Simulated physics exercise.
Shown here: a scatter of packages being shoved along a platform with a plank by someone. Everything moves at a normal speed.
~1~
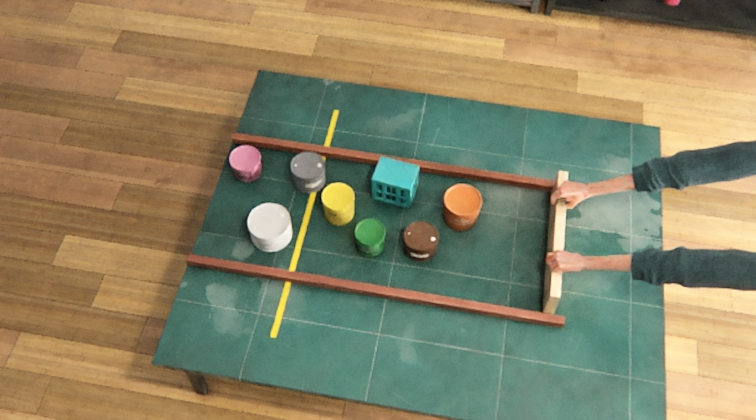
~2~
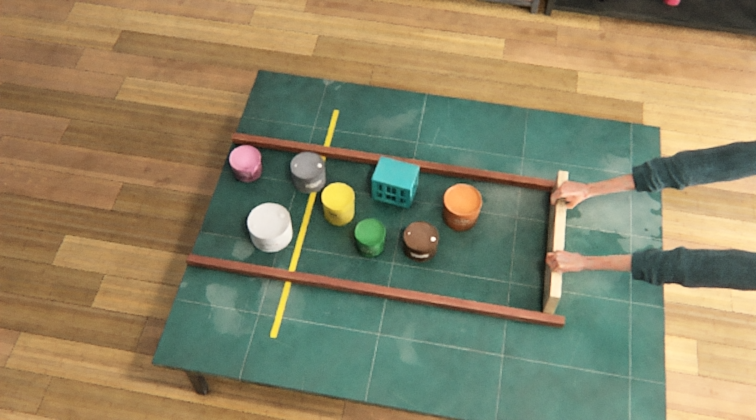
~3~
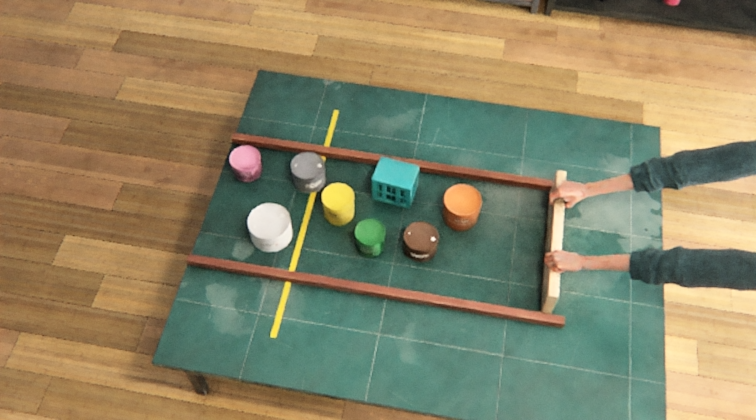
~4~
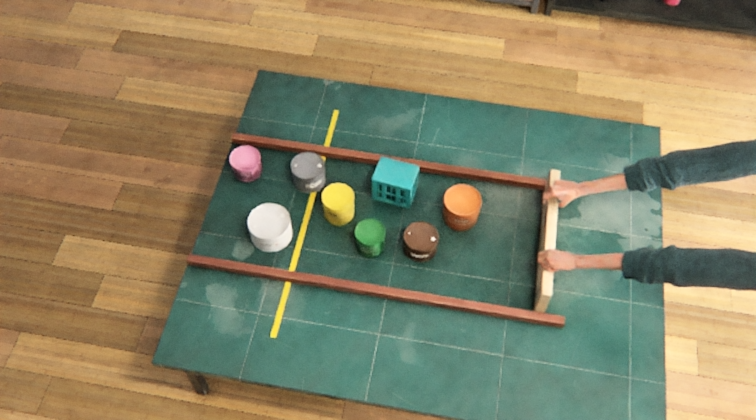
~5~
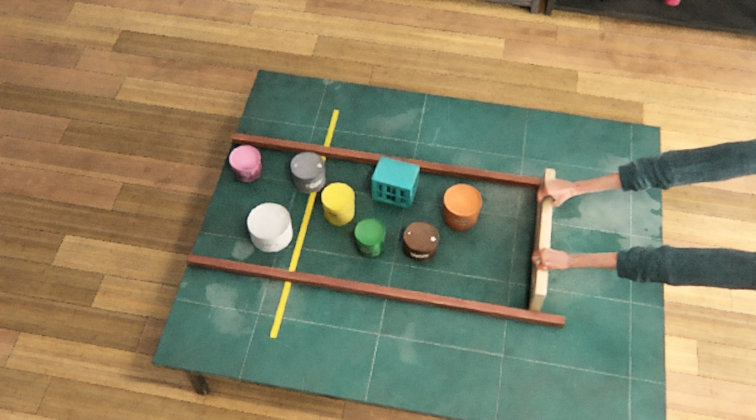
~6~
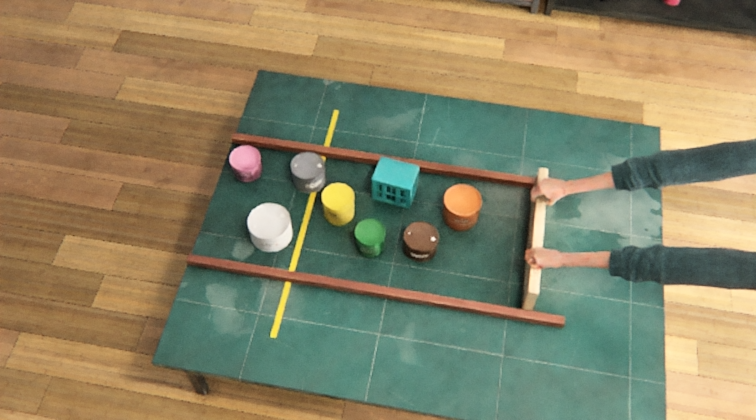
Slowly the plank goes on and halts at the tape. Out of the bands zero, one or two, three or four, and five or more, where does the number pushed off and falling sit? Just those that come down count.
I expect none of them to drop off the edge.
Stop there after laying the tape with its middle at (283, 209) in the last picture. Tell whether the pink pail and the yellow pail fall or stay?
Here's the result: The pink pail ends up below, while as for the yellow pail, it keeps its place.
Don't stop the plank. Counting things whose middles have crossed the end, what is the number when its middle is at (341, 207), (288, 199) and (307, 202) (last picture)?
0, 1 and 0.
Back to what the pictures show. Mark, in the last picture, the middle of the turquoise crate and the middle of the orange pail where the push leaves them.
The turquoise crate stops around (305, 160); the orange pail around (293, 192).
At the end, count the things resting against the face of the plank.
Result: 4 in all.
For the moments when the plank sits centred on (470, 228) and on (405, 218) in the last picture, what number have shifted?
1, then 4.
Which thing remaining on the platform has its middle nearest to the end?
Answer: The pink pail.
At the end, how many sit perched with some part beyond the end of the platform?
The number would be 0.
A little later, none off yet; pink pail at rest near (246, 164); white canister at rest near (270, 227); grey canister at rest near (309, 173).
When it is over, the number that fall off is zero.
